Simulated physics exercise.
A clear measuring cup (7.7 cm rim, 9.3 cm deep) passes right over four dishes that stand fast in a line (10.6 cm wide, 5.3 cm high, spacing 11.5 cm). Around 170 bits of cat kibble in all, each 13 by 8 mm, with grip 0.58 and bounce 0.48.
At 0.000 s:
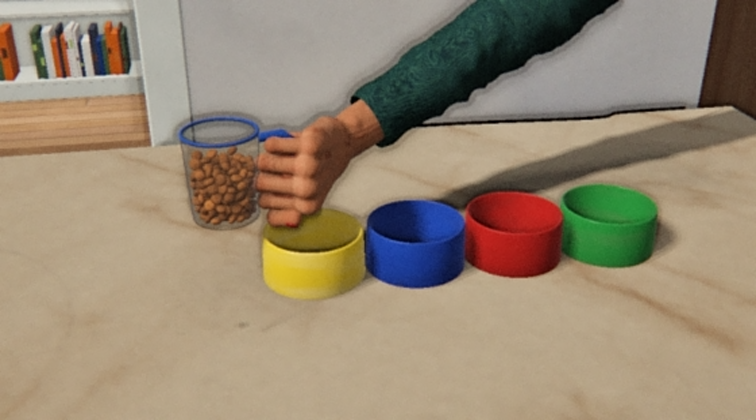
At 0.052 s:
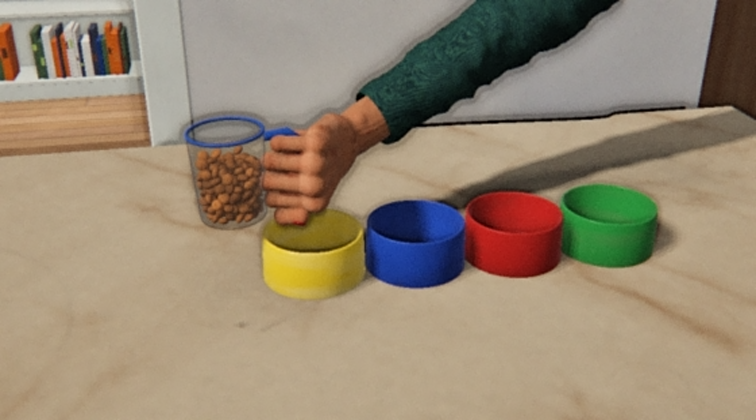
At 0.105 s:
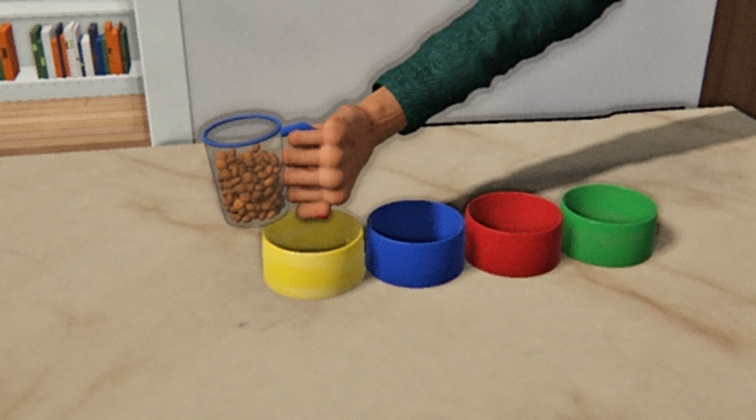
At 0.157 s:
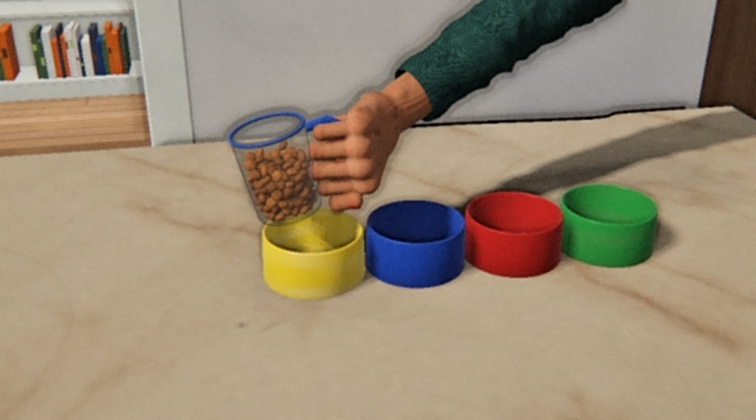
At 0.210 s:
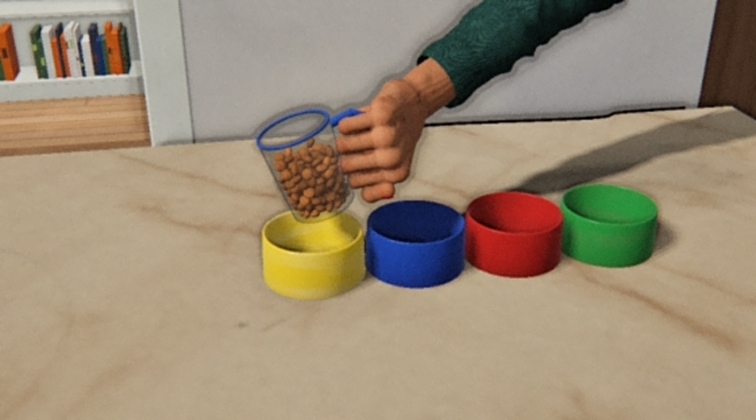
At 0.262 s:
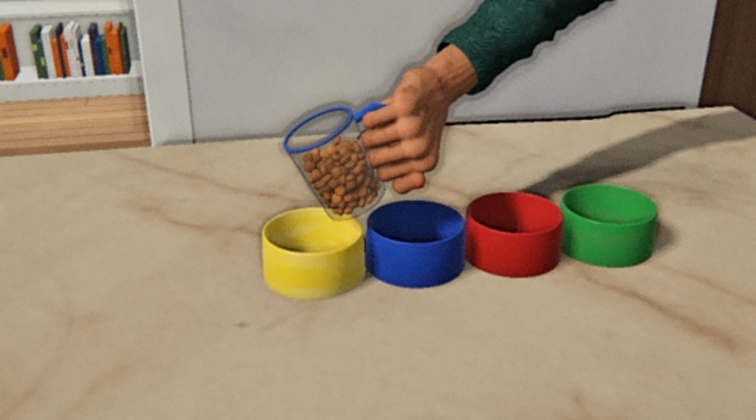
At first, a hand in a green sleeve holds a clear cup of brown kibble upright, behind and left of a row of yellow, blue, red and green dishes. The hand then moves the cup rightward above the yellow dish, steadily tilting it leftward, with the kibble still inside.
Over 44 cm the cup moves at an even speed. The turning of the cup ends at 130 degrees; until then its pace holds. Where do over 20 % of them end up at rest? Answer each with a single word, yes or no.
Red no, blue no, green yes, yellow no, counter no.
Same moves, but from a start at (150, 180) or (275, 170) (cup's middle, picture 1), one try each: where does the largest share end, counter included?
Red; green.
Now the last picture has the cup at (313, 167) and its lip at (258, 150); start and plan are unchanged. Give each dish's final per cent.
Red 20; blue 0; green 80; yellow 0.
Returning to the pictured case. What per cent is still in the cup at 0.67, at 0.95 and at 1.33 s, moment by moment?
One after the other: 100, 100, 0 in a hundred.
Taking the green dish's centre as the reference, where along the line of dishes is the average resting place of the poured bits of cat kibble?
Near 2 cm, shifted toward decreasing x.
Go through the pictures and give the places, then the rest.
The first frame shows cup at (223, 174), tilt 0 degrees, lip at (180, 135), moved 0.0 cm; middle of the pieces at (222, 188); yellow dish at (313, 231); blue dish at (416, 221); red dish at (515, 213); green dish at (609, 204).
The second frame shows cup at (230, 174), tilt 1 degrees, lip at (186, 135), moved 0.7 cm; middle of the pieces at (228, 188).
The third frame shows cup at (250, 172), tilt 6 degrees, lip at (204, 137), moved 2.7 cm; middle of the pieces at (249, 186).
The fourth frame shows cup at (279, 170), tilt 12 degrees, lip at (230, 140), moved 5.7 cm; middle of the pieces at (280, 184).
The fifth frame shows cup at (309, 168), tilt 18 degrees, lip at (257, 143), moved 8.8 cm; middle of the pieces at (311, 181).
The sixth frame shows cup at (337, 166), tilt 25 degrees, lip at (285, 146), moved 11.9 cm; middle of the pieces at (342, 178); yellow dish at (313, 231); blue dish at (416, 221); red dish at (515, 213); green dish at (609, 204). The cup turns about 125 degrees a second and travels 59 cm a second.
After 0.67 s, tilt 75 degrees; cup holds 100 %.
After 0.95 s, tilt 110 degrees; cup holds 100 %.
After 1.33 s, tilt 130 degrees; cup holds 0 %, green 85 %.
By 2.0 s all is still; red 0 %, blue 0 %, green 90 %, yellow 0 %, counter 10 %.
